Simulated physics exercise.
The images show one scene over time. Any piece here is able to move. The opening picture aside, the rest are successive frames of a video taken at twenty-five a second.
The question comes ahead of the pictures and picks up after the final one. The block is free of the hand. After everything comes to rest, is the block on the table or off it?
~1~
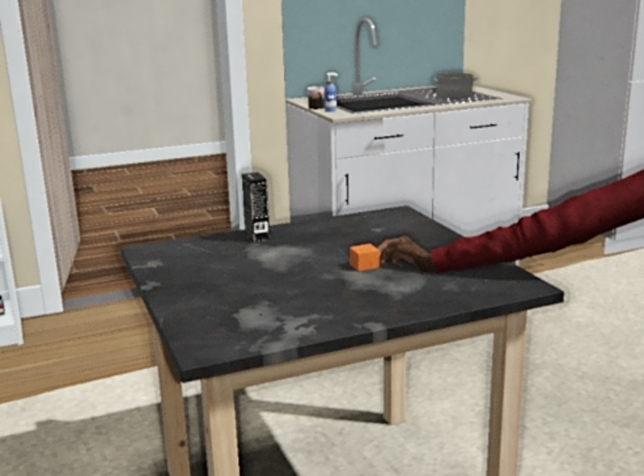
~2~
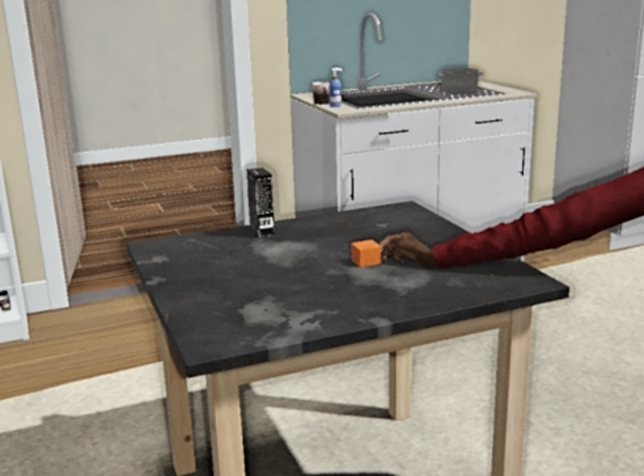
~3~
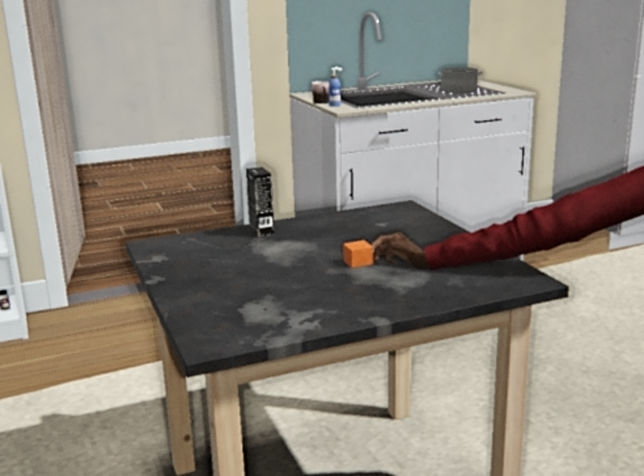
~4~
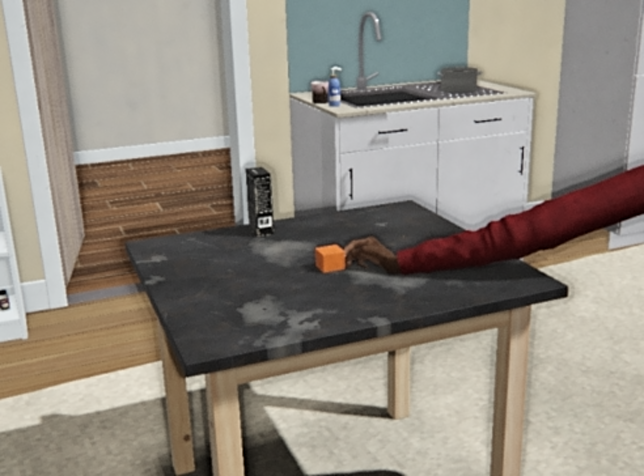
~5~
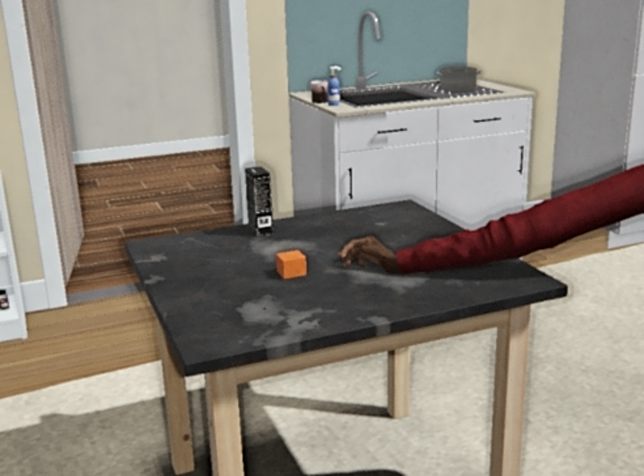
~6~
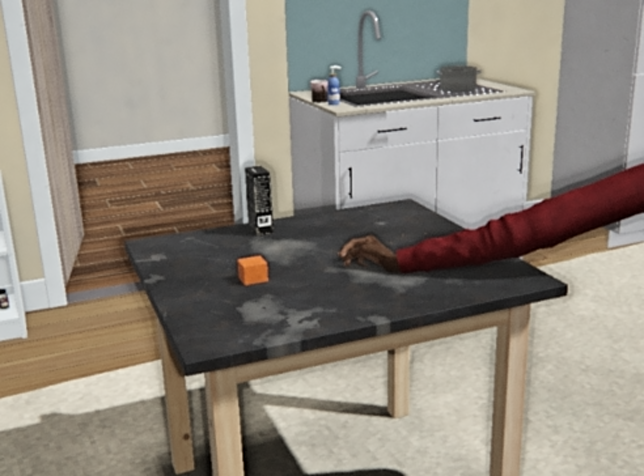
Off.
Then, 0.20 s on from there, orange block now off the table.
Then, 0.40 s on from there, things are still on the move.
Then, 0.60 s on from there, as before.
In the end, off the table, orange block.
